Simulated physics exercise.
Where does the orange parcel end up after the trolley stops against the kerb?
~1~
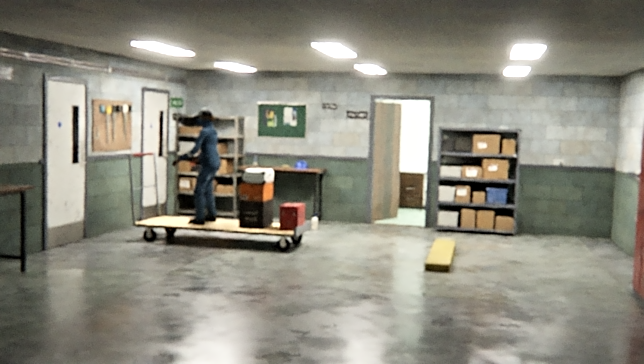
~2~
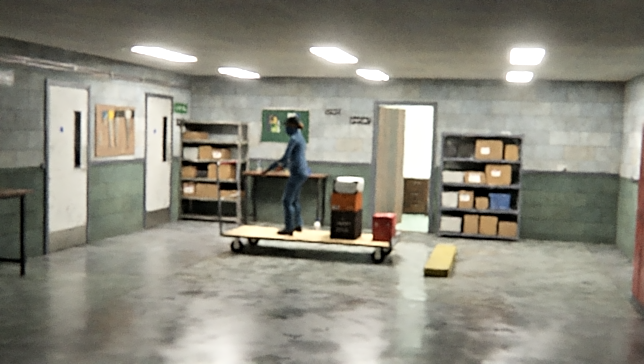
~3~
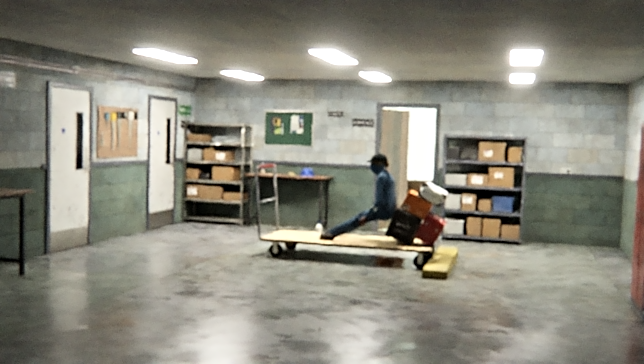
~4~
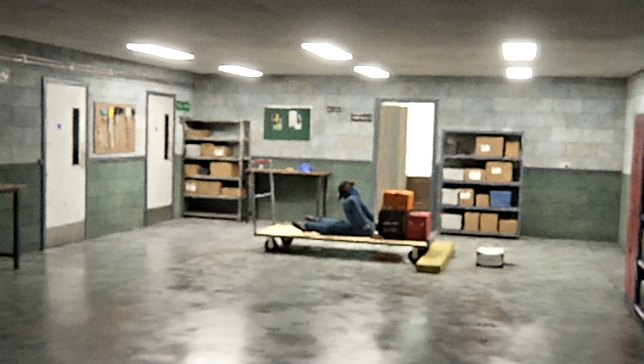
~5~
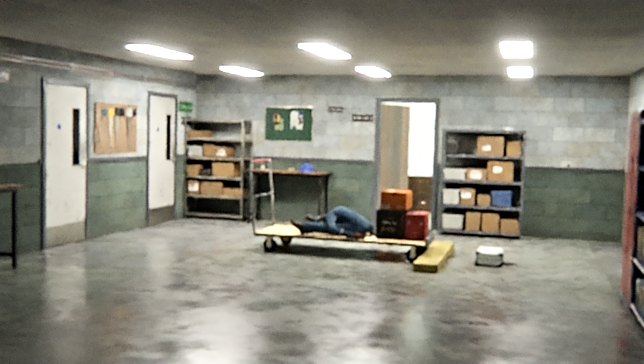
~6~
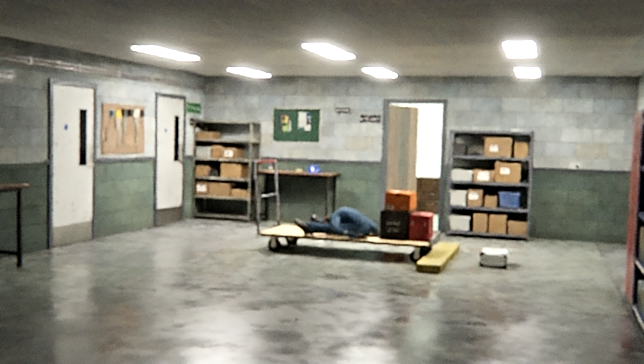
It stays on the trolley's deck, resting on top of the black carton after tipping forward and settling back.
A storeroom with grey and green block walls and a shiny floor is seen from across the room, the view shifting slightly. A person in blue stands on a flat trolley behind a black carton topped by an orange parcel and a white case, with a red toolbox in front. The trolley rolls right and stops against a yellow kerb. The load tips forward as the rider drops to the deck. The white case falls beyond the kerb and lands upside down, while the other pieces settle back upright. The rider slumps down and ends lying behind them on the deck.
